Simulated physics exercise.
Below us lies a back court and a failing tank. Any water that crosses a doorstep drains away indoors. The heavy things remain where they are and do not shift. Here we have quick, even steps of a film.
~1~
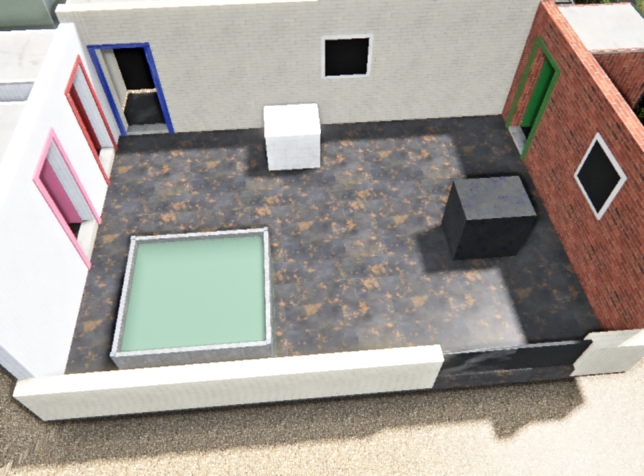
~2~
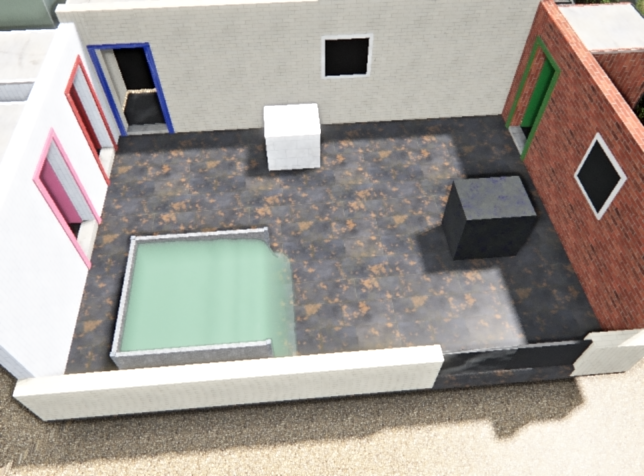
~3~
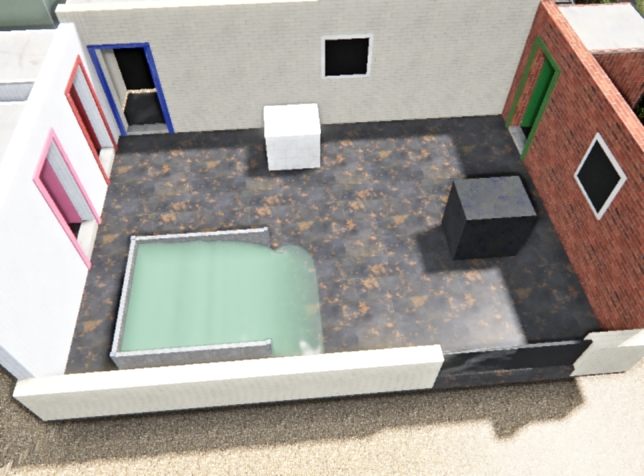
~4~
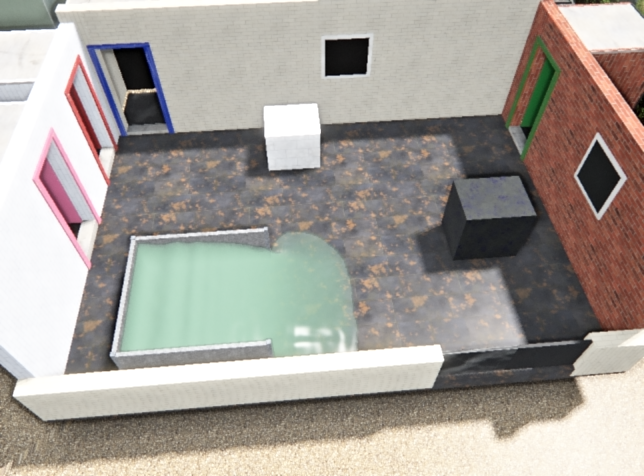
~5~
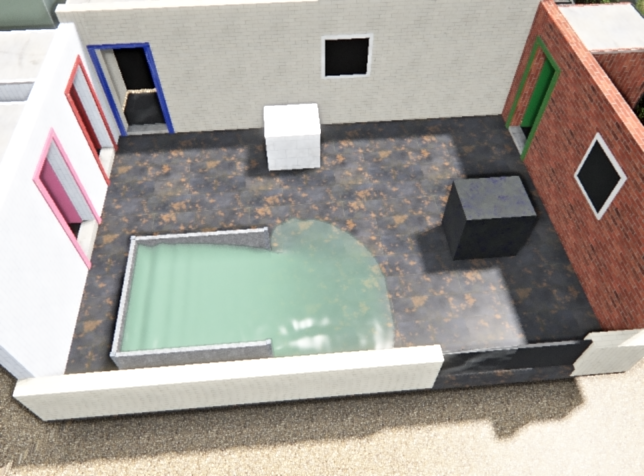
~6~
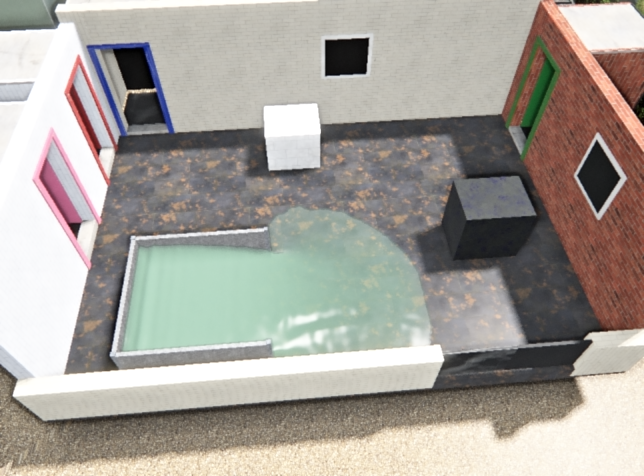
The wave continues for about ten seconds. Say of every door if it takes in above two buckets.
I expect the blue door to stay within two buckets. I expect the red door to stay within two buckets. I expect the green door to go over the limit. I expect the pink door to stay within two buckets.
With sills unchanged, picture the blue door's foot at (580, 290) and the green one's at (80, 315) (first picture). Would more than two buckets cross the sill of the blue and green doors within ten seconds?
Result - blue runs over the limit, green keeps within bounds.
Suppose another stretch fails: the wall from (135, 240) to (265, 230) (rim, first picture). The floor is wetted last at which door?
It's the green door that comes last.
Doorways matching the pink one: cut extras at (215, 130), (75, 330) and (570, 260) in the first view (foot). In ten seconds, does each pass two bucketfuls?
The first new doorway comes up short, the second comes up short, the third tops it.
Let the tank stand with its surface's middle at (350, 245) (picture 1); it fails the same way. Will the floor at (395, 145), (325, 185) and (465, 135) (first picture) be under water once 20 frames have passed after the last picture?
Going through them in turn: Waterlogged, still bare and waterlogged.
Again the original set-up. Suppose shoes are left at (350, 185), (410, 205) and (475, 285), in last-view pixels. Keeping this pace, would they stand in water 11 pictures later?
First swamped, then swamped, then swamped.
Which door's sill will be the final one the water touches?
That would be the one in pink.
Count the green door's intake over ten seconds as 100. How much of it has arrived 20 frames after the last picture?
Close to 5 out of every hundred.
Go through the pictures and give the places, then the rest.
In the first frame, the tank at (197, 290) is whole and still.
In the second frame, water pours out at (268, 300) and has run to a hidden place.
In the third frame, water pours out at (268, 301) and has run to a hidden place.
In the fourth frame, water pours out at (268, 302) and has run to (313, 239).
In the fifth frame, water pours out at (268, 303) and has run to a hidden place.
In the sixth frame, the front is at (425, 328), out from the gap at (269, 303).
A moment on, water covers 35 % of the floor; the blue door not reached, the red door not reached, the green door not reached, the pink door not reached.
Next, water covers 45 % of the floor; the blue door not reached, the red door not reached, the green door not reached, the pink door not reached.
Then, water covers 60 % of the floor; the blue door not reached, the red door not reached, the green door under two buckets in, the pink door not reached.
Later, water covers 65 % of the floor; the blue door not reached, the red door not reached, the green door far over two buckets in, the pink door not reached.
In the end, water covers 95 % of the floor; the blue door wet at the sill, nothing in, the red door wet at the sill, nothing in, the green door far over two buckets in, the pink door wet at the sill, nothing in.
